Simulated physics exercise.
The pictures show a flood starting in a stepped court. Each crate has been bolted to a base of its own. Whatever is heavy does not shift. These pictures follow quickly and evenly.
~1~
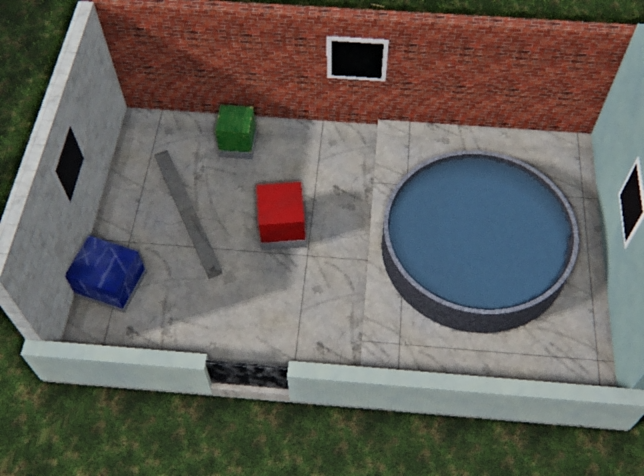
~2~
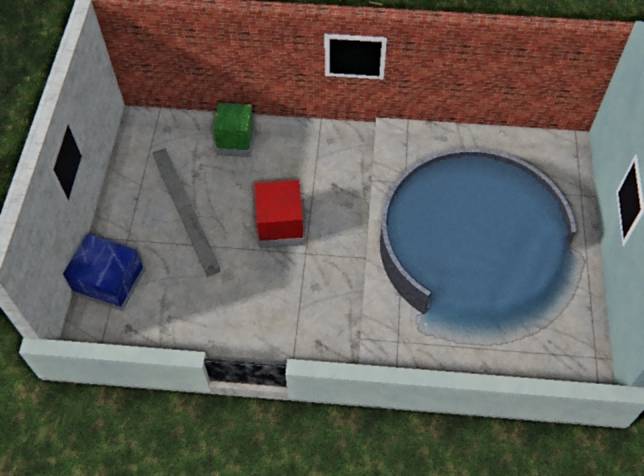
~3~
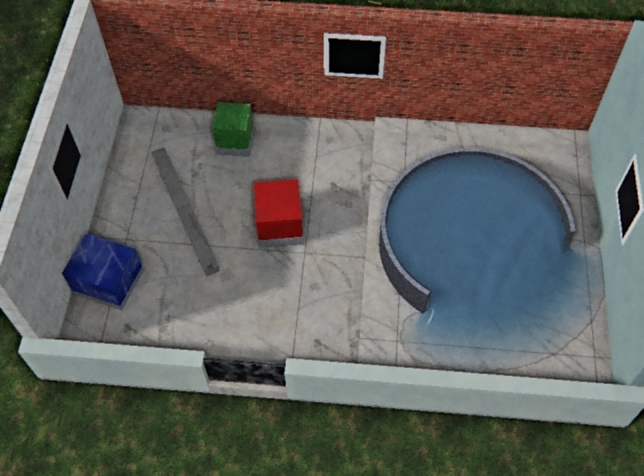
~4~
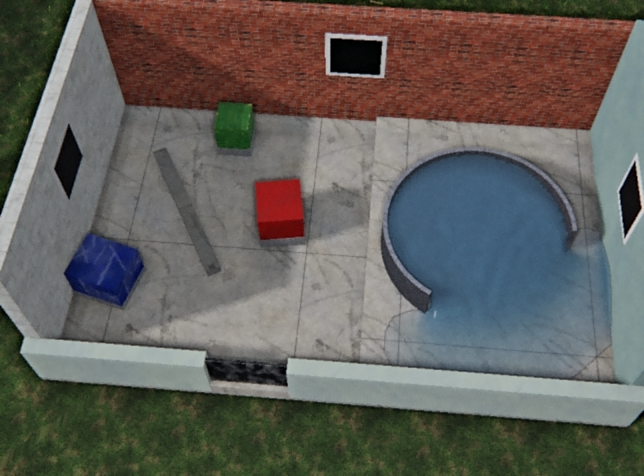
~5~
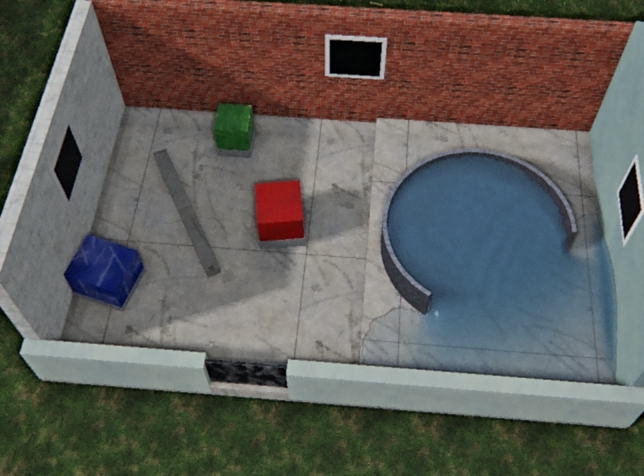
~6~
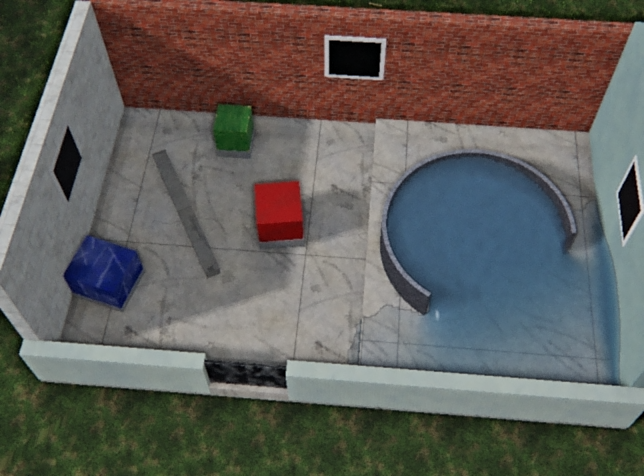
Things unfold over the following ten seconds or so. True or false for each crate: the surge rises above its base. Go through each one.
Blue crate: True; green crate: False; red crate: False.
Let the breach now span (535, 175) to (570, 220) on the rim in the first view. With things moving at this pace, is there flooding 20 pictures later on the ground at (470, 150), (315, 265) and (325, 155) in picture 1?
One by one, they turn out drenched, not soaked and drenched.
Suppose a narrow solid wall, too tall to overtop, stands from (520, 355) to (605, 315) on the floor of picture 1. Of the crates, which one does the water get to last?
The one in green is last.
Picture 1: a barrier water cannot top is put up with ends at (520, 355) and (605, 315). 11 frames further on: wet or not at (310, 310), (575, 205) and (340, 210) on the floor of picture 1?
In that order: Awash, awash, clear.
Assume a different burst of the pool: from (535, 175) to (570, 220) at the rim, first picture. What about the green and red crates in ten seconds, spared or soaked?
The green crate is flooded and the red crate is untouched.
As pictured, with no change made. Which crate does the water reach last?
Last is the green-painted one.
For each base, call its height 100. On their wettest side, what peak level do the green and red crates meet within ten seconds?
80 and 80 per cent, roughly.
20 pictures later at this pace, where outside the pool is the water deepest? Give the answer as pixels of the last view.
Deepest spot: Around (589, 142).
A moment on, water covers 25 % of the floor; the blue crate not reached, the green crate not reached, the red crate not reached.
Next, water covers 40 % of the floor; the blue crate not reached, the green crate not reached, the red crate not reached.
Then, water covers 60 % of the floor; the blue crate water round its plinth, the green crate not reached, the red crate water round its plinth.
Later, water covers 95 % of the floor; the blue crate water round its plinth, the green crate water round its plinth, the red crate water round its plinth.
In the end, water covers 95 % of the floor; the blue crate was topped, the green crate stayed above the water, the red crate stayed above the water.
